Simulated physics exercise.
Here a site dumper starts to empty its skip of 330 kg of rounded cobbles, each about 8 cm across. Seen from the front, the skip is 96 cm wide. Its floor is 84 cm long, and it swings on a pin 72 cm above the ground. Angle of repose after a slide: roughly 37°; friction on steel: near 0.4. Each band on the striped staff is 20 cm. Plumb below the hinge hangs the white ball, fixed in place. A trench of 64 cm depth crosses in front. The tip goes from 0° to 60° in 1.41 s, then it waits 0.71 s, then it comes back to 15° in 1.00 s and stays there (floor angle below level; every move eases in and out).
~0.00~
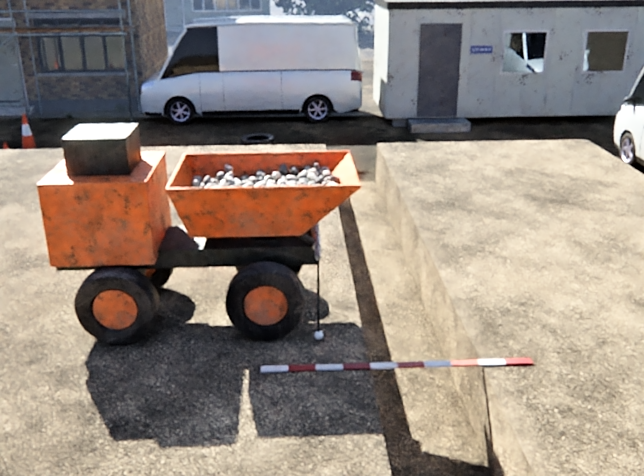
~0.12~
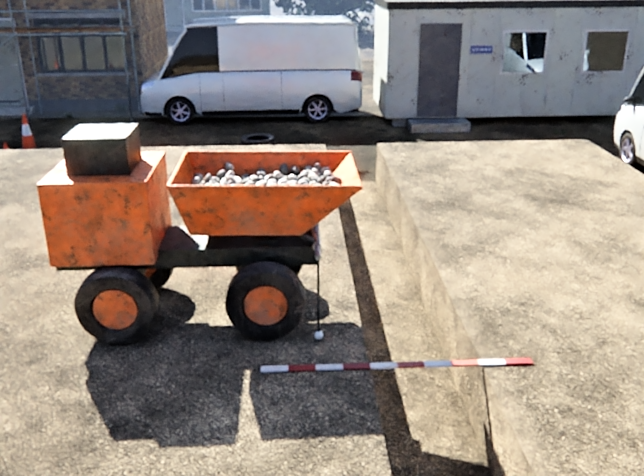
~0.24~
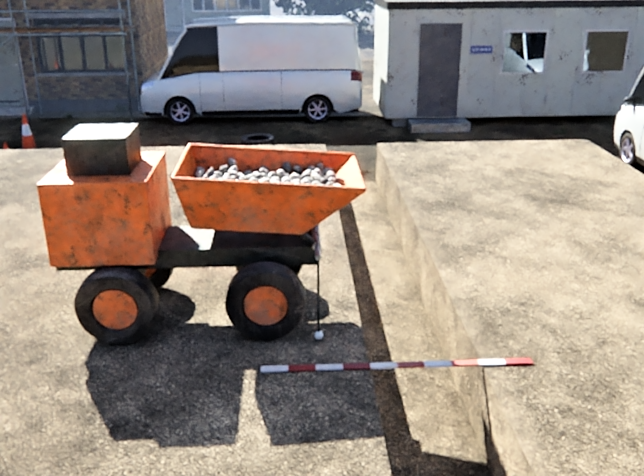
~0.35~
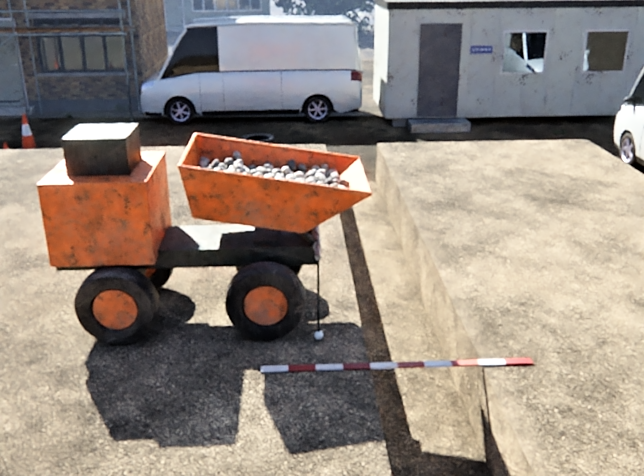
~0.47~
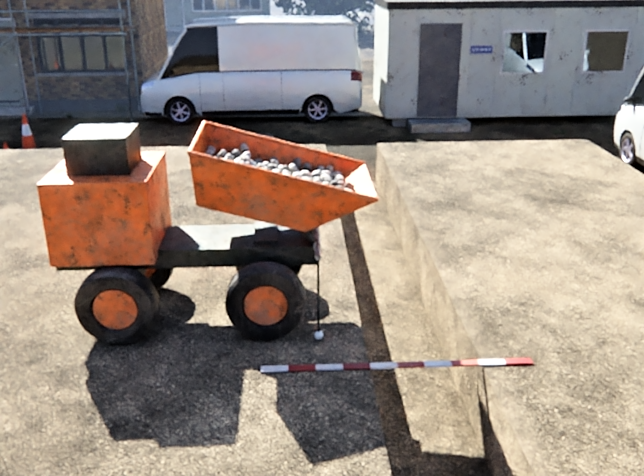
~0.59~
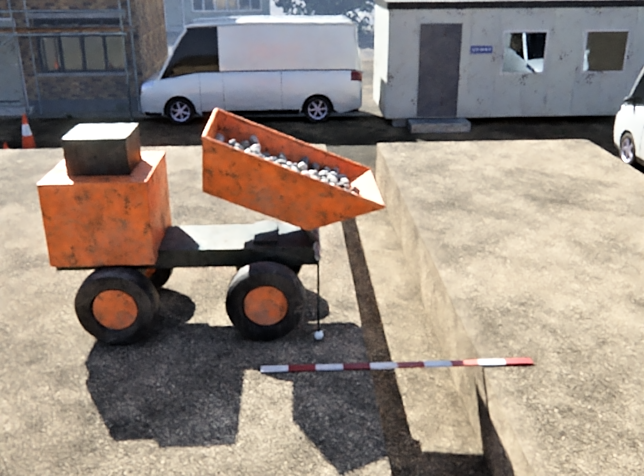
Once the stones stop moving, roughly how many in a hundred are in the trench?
Close to 80 in a hundred.
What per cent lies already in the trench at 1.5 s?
Roughly 20 percent of the load.
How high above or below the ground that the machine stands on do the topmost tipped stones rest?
The top of the heap ends up around 10 cm above that ground.
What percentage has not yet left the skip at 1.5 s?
I'd say it's holding near 80 per cent.
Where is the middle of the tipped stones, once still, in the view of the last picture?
At about pixel (427, 361) in the last view.
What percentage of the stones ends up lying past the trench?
Around 15 per cent of the load ends up there.
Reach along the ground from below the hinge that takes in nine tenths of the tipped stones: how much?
About 140 cm ahead of the hinge.
After 1.1 s the floor is at 51°; 100 % in the skip; the foremost stones are at (374, 211).
After 1.5 s the floor is at 60°; 81 % in the skip, 19 % in the trench; the foremost stones are at (437, 264).
After 3.6 s the floor is at 15°; 8 % in the skip, 78 % in the trench, 14 % past the trench; the foremost stones are at (567, 315).
After 6.1 s the floor is at 15°; 8 % in the skip, 78 % in the trench, 14 % past the trench; the foremost stones are at (567, 315).
